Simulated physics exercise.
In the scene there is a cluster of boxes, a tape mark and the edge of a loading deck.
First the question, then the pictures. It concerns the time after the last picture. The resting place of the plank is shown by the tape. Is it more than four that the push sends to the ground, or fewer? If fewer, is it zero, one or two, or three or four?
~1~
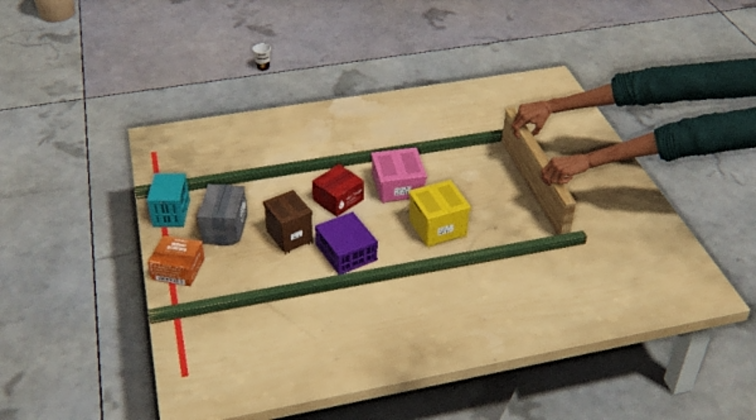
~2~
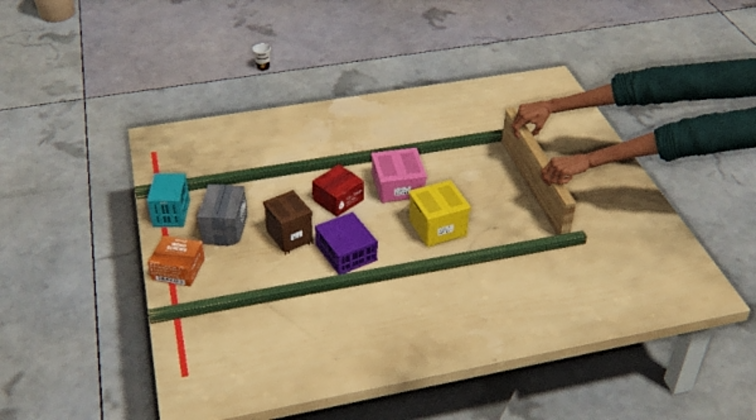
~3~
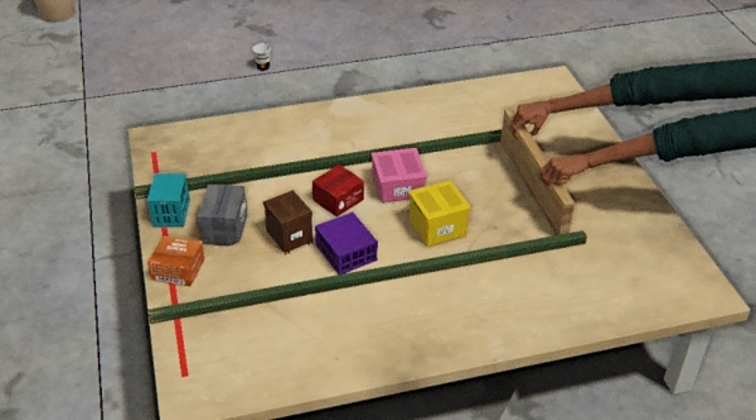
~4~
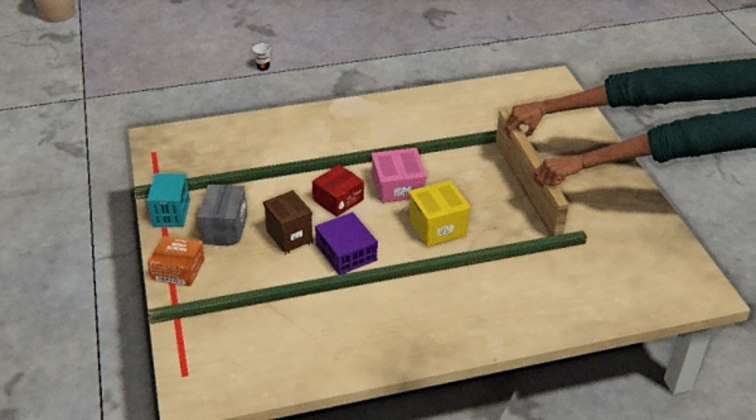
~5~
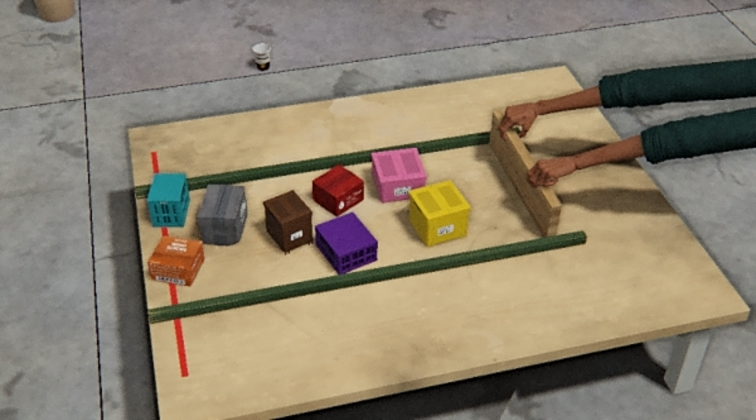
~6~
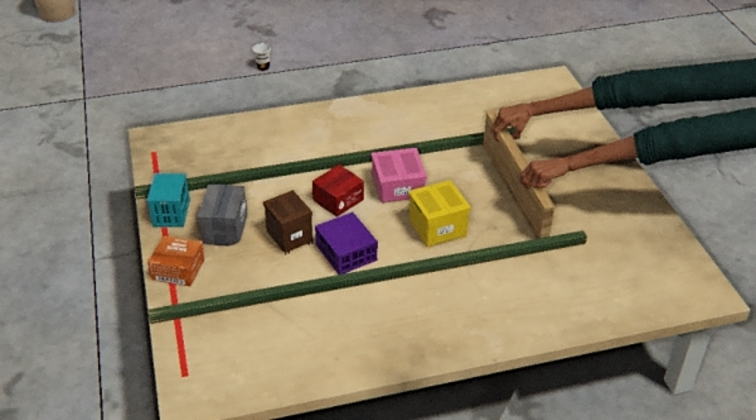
Five at least fall.
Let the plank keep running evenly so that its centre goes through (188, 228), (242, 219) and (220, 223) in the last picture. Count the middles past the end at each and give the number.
Respectively 6, 3 and 3.
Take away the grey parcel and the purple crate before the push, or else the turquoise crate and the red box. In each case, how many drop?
The counts: 4 and 4.
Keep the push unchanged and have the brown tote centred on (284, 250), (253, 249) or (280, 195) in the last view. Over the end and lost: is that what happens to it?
In that order, it slips off; slips off; slips off.
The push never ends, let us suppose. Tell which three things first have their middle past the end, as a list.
First comes the turquoise crate, followed by the orange box, and then the grey parcel.
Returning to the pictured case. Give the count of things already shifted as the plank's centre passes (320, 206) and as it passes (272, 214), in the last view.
I get 6 at the one place and 8 at the other.
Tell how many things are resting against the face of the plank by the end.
It's 1 of them.
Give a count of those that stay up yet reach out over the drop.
The total would be 1.
Soon after, none off yet; orange box at rest near (177, 261); turquoise crate at rest near (169, 200); grey parcel at rest near (223, 215).
At rest, the number that fall off is five or more; fallen, pink tote, red box, purple crate, brown tote, grey parcel, turquoise crate and orange box.
